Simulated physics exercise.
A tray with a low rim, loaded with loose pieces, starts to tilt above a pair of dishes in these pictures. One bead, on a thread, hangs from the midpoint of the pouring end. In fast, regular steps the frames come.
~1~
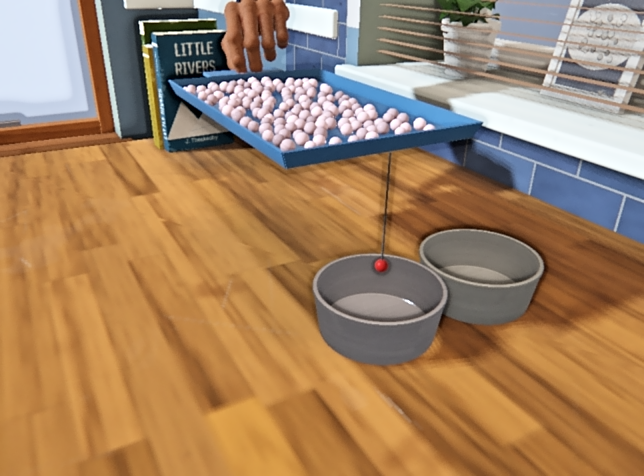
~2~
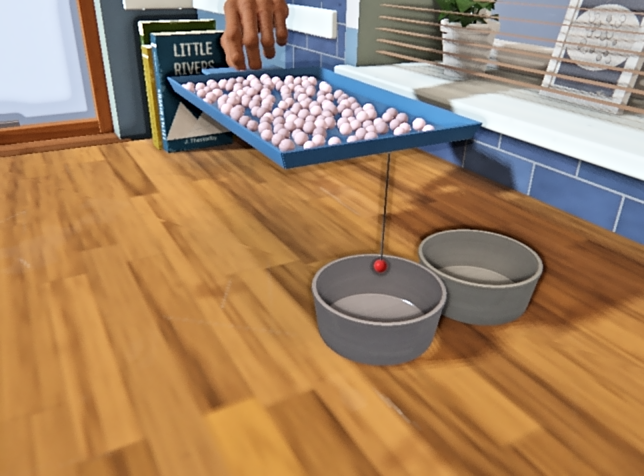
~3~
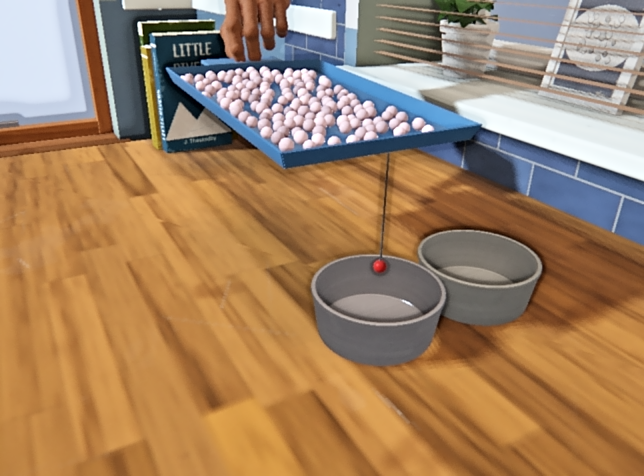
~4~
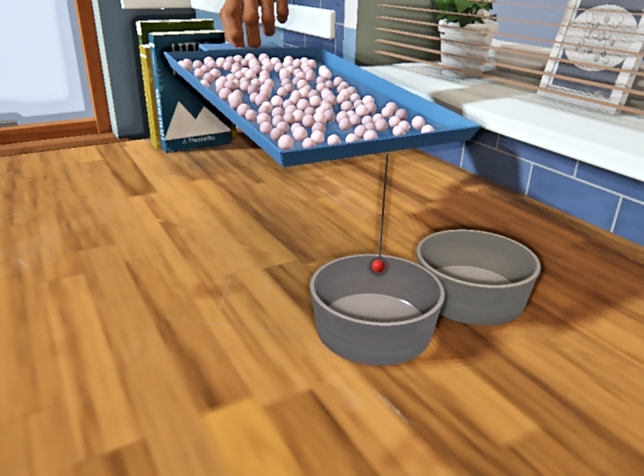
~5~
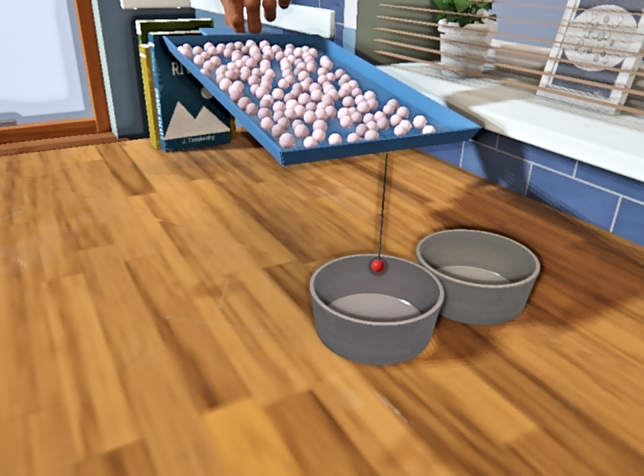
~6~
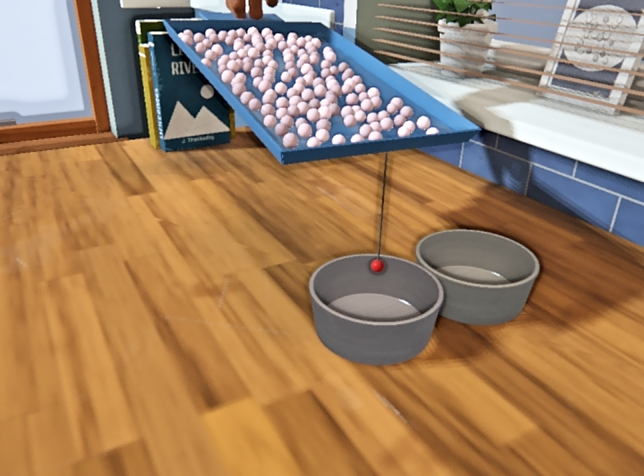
A blue tray of pale pink balls tilted gradually above two gray dishes, its far end rising beneath a hand while some balls began shifting and a red bead hung nearly still on its thread.
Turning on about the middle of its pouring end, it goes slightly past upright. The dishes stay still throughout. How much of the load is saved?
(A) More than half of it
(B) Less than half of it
The answer is A.
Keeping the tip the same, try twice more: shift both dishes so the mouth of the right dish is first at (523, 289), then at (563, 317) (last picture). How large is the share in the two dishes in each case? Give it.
Roughly 80 per cent, then roughly 10 per cent.
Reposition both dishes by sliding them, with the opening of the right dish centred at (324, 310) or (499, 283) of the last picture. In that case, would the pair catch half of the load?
In the first position a minority, in the second a majority.
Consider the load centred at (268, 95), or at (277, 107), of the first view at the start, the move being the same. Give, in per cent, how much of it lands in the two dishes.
Close to 60 and close to 60 per cent.
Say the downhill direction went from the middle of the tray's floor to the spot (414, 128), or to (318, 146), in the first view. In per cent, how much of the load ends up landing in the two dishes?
Near 90 % and, after that, 10 %.
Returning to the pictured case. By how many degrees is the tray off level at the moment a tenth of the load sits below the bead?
I'd put it at about 50 degrees.
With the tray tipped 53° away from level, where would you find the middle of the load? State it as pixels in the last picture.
The middle of the load sits near (410, 139).
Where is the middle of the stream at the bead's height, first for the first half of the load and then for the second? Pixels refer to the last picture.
The opening half passes (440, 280), the closing half (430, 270).
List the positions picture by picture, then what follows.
The first frame shows corners of the pouring end near (286, 149) and (474, 121), level; middle of the load near (291, 104), sugar pearls; left dish near (418, 337); right dish near (522, 299); bead on its thread near (382, 266).
The second frame shows corners of the pouring end near (285, 149) and (473, 122), level; middle of the load near (290, 103).
The third frame shows corners of the pouring end near (285, 149) and (473, 123), tipped barely, lowest at the right corner; middle of the load near (289, 98).
The fourth frame shows corners of the pouring end near (285, 148) and (472, 124), tipped a little, lowest at the right corner; middle of the load near (289, 89).
The fifth frame shows corners of the pouring end near (285, 147) and (472, 125), tipped a little, lowest at the right corner; middle of the load near (290, 81).
The sixth frame shows corners of the pouring end near (285, 146) and (472, 126), tipped a little, lowest at the right corner; middle of the load near (293, 73), near a quarter on the move; left dish near (414, 337); right dish near (517, 299).
Shortly afterwards, tray tipped steeply; near two thirds on the tray; a little in the left dish; a little in the right dish; a little outside both; near a quarter in the air.
Next, tray tipped right over; near a third in the left dish; near a quarter in the right dish; near a quarter outside both; a little in the air.
Some moments later, tray tipped past a quarter turn; near a third in the left dish; near a quarter in the right dish; near a third outside both.
In the end, tray tipped past a quarter turn; near a third in the left dish; near a quarter in the right dish; near a third outside both.
